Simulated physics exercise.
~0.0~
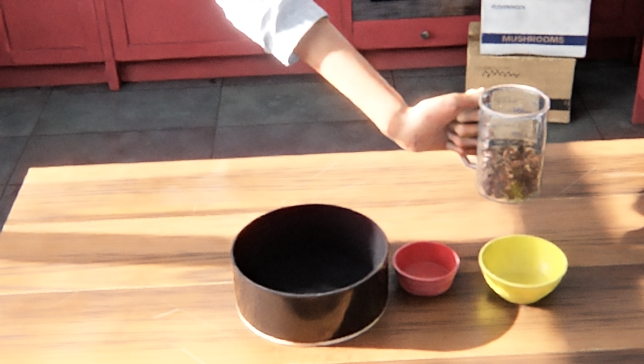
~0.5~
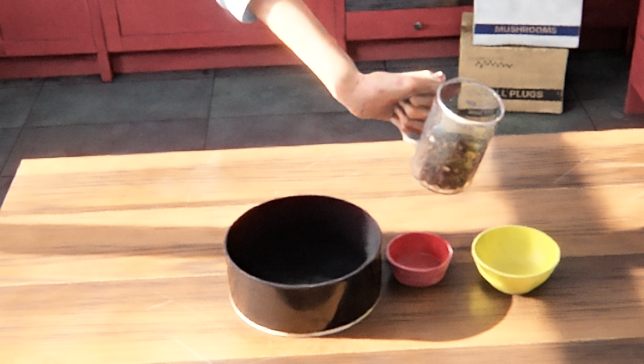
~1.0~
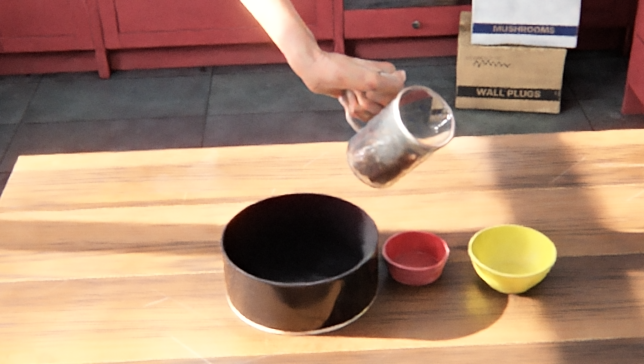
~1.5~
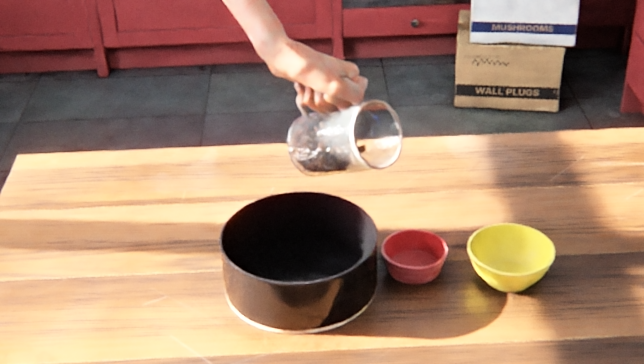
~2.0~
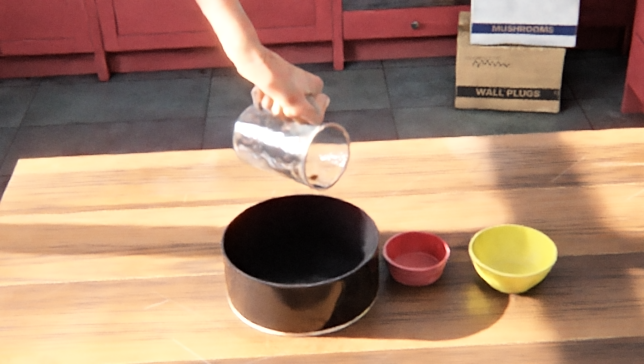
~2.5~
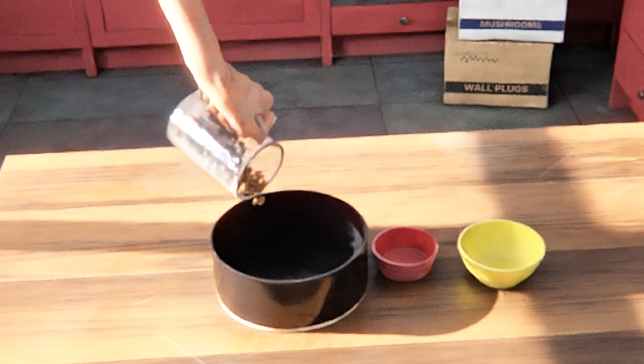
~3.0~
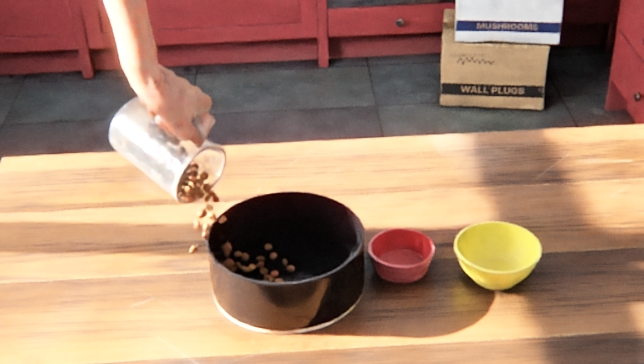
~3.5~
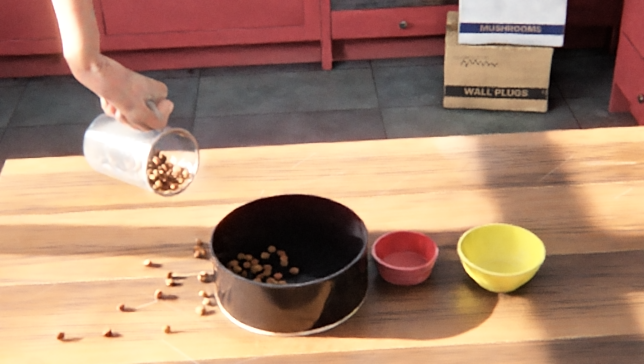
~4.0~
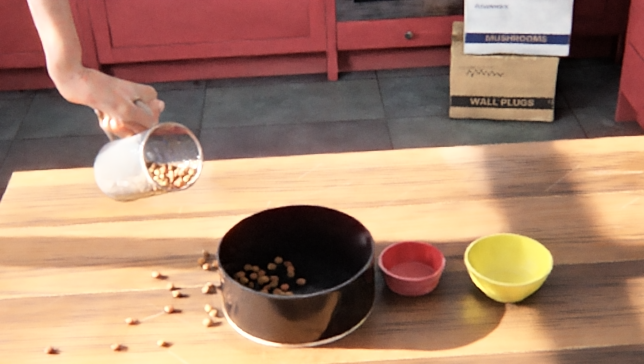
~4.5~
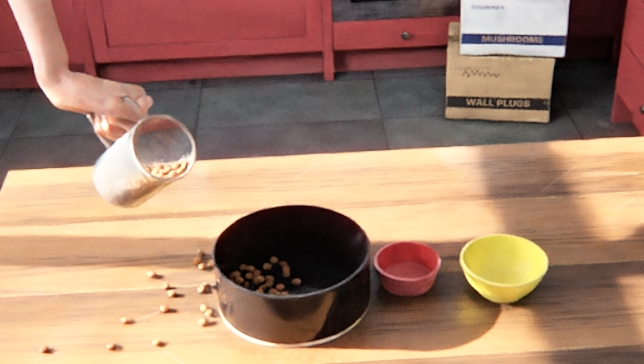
A hand carries a clear jug of brown dog kibble leftward above a wooden table, where a black pot, a red dish and a yellow bowl stand in a row. The jug tips onto its side as it travels, passing over the bowl and the dish without spilling. Near the pot, pieces begin to fall from its mouth, some landing inside. Still moving left, it drops a few more onto the tabletop beside the pot. The hand then tilts the jug back partway and holds it there, most of the kibble still inside, while the dish and bowl remain empty.
